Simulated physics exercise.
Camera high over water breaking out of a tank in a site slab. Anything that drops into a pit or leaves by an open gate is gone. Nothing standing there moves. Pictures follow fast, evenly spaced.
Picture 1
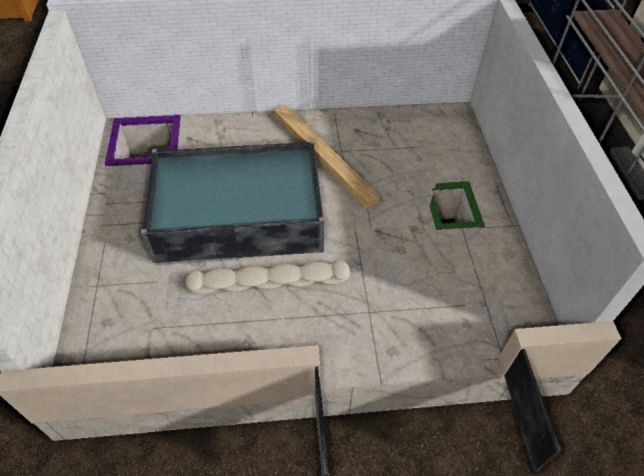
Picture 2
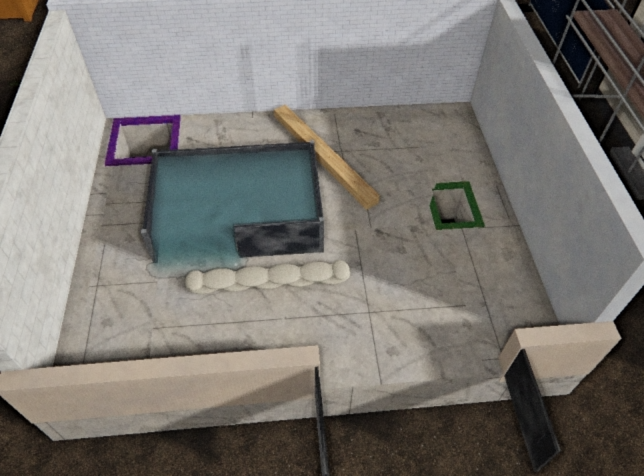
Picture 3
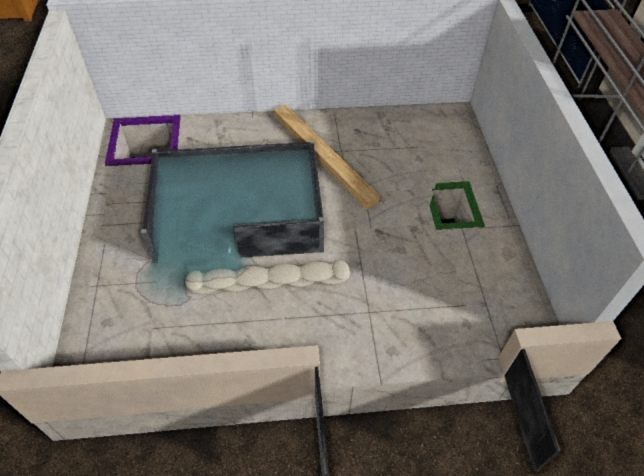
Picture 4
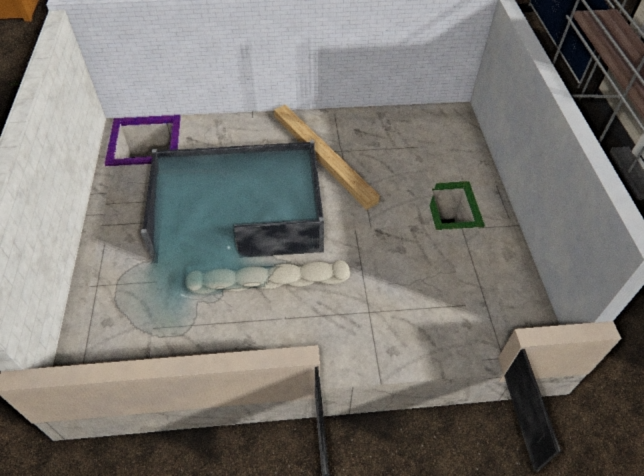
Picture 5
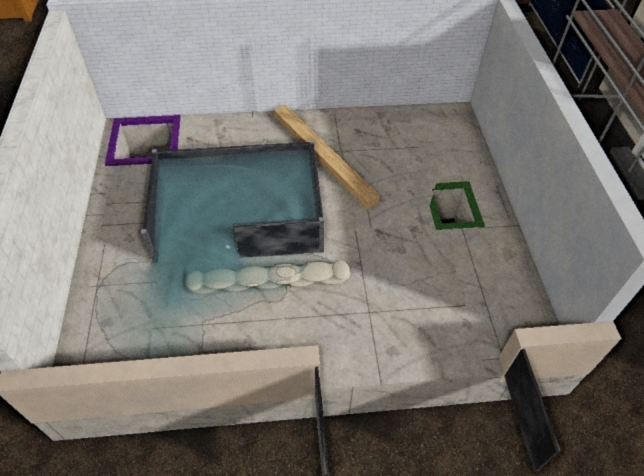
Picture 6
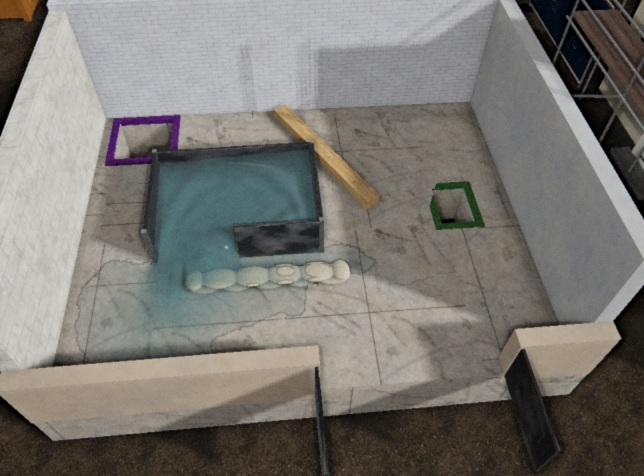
A walled slab of pale, marbled tiles is seen from high above by a camera that stays still. A dark-framed tank of teal water stands left of centre, with a row of whitish stones before it, a wooden plank behind, a purple-edged square hole at upper left and a green-edged one at right. The tank's front opens at its left part, and water pours out, spreading across the floor toward the viewer and rightward around the stones.
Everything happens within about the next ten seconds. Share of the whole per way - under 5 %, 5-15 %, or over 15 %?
Gate 5-15 %, green pit 5-15 %, purple pit 5-15 %.
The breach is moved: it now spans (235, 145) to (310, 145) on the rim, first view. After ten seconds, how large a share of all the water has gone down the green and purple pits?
Lab note - share by pit: Green 6 %, purple 35 %.
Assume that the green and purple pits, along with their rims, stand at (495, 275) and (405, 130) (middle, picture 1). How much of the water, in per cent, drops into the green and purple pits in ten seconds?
The green pit takes 20 per cent, and the purple pit takes 0 per cent.
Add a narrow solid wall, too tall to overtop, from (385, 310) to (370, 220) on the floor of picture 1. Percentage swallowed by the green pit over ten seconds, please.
Green: About 2 %.
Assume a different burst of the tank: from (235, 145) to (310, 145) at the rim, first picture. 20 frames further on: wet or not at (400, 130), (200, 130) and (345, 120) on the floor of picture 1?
Going point by point: Waterlogged, waterlogged, waterlogged.
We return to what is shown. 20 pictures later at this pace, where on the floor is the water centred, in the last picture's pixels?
Centre of mass: Roughly (228, 267).
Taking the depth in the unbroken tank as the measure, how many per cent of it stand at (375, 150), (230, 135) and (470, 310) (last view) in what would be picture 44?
My figures are about 0, 2 and 6 percent.
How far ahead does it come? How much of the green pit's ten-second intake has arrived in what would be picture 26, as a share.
My estimate is close to 10 per cent.
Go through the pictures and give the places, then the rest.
In the first frame, the water tank at (235, 188) is whole and still.
In the second frame, the front is at (154, 269), out from the gap at (196, 247).
In the third frame, water pours out at (197, 249) and has run to (257, 272).
In the fourth frame, water pours out at (197, 250) and has run to (294, 270).
In the fifth frame, the front is at (331, 267), out from the gap at (197, 250).
In the sixth frame, water pours out at (197, 249) and has run to (363, 265).
A moment on, water covers 25 % of the floor; the gate 0 %, the green pit 0 %, the purple pit 0 %.
Next, water covers 35 % of the floor; the gate 0 %, the green pit 0 %, the purple pit 0 %.
Then, water covers 55 % of the floor; the gate 1 %, the green pit 1 %, the purple pit 0 %.
Later, water covers 70 % of the floor; the gate 4 %, the green pit 3 %, the purple pit 4 %.
In the end, water covers 90 % of the floor; the gate 10 %, the green pit 11 %, the purple pit 7 %.
